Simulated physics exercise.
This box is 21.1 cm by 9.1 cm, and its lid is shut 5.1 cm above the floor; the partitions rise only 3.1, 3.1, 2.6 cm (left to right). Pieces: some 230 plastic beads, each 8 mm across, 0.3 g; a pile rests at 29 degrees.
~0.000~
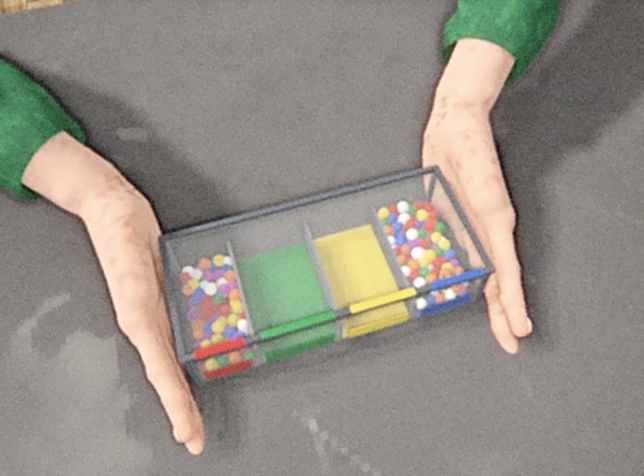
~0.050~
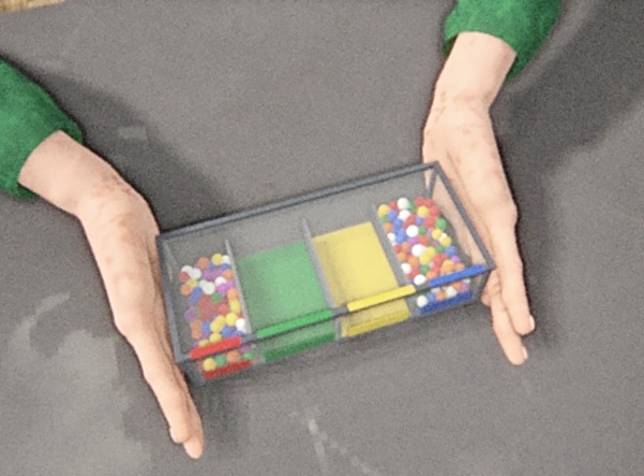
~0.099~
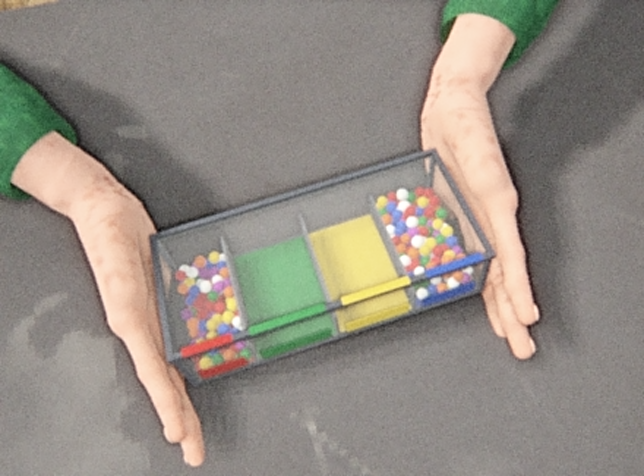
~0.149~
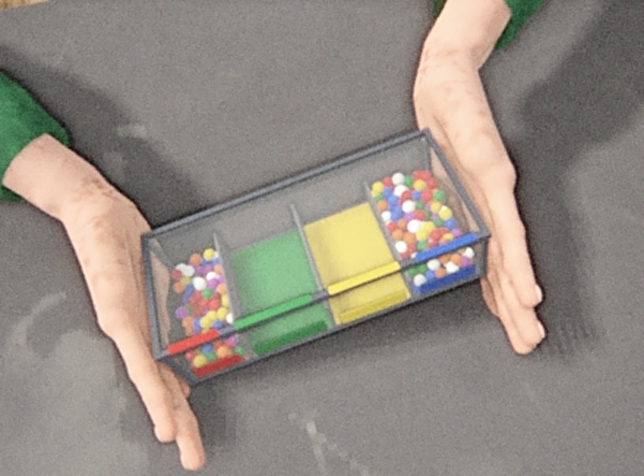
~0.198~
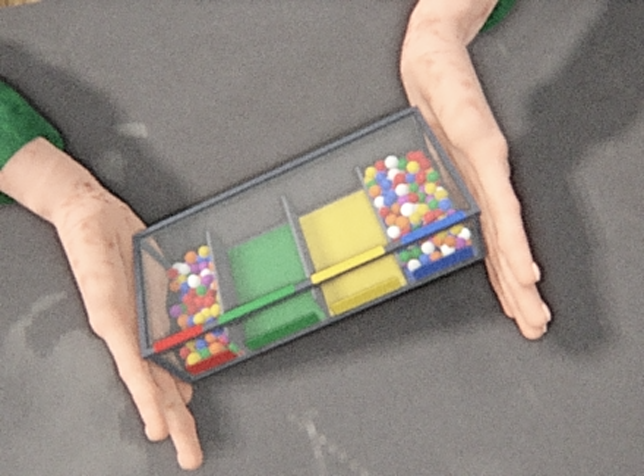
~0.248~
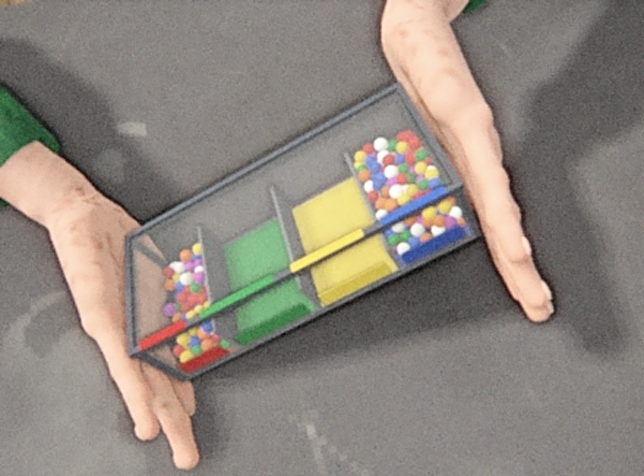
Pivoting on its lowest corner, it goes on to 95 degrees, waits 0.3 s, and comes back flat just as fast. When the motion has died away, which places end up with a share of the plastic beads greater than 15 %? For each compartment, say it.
Red - yes; blue - no; green - yes; yellow - no.
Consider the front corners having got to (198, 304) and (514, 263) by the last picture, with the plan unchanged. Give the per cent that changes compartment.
Estimate: Near 35 %.
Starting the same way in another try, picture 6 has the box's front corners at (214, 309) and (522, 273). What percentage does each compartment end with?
Red 5 %; blue 85 %; green 0 %; yellow 10 %.
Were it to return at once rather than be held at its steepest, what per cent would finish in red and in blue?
Final amounts would be red 65% and blue 5%.
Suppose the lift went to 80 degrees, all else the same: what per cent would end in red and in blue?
In per cent, red comes to 60 and blue to 20.
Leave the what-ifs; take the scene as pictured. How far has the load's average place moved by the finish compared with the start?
8.0 cm.
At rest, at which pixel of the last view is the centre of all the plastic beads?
Approximately (219, 288) in the last view.
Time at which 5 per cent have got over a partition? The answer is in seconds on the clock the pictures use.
It comes at roughly 0.70 s.
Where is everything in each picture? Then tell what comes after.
The first frame shows box tilt 0 degrees, front corners at (186, 357) and (488, 269); red 40 %, blue 60 %.
The second frame shows box tilt 1 degrees, front corners at (182, 356) and (489, 265).
The third frame shows box tilt 5 degrees, front corners at (174, 355) and (488, 253), lowest corner left back.
The fourth frame shows box tilt 11 degrees, front corners at (162, 353) and (483, 233), lowest corner left back.
The fifth frame shows box tilt 18 degrees, front corners at (149, 351) and (472, 210), lowest corner left back.
The sixth frame shows box tilt 24 degrees, front corners at (136, 350) and (455, 185), lowest corner left back; red 40 %, blue 60 %. The box's pace is about 125 degrees a second.
After 1.05 s, tilt 95 degrees; red 55 %, blue 10 %, green 25 %, yellow 10 %.
After 1.59 s, tilt 49 degrees; red 70 %, blue 5 %, green 25 %, yellow 5 %.
After 2.18 s, tilt 0 degrees; red 65 %, blue 5 %, green 25 %, yellow 5 %.
By 2.6 s all is still; red 65 %, blue 5 %, green 25 %, yellow 5 %.
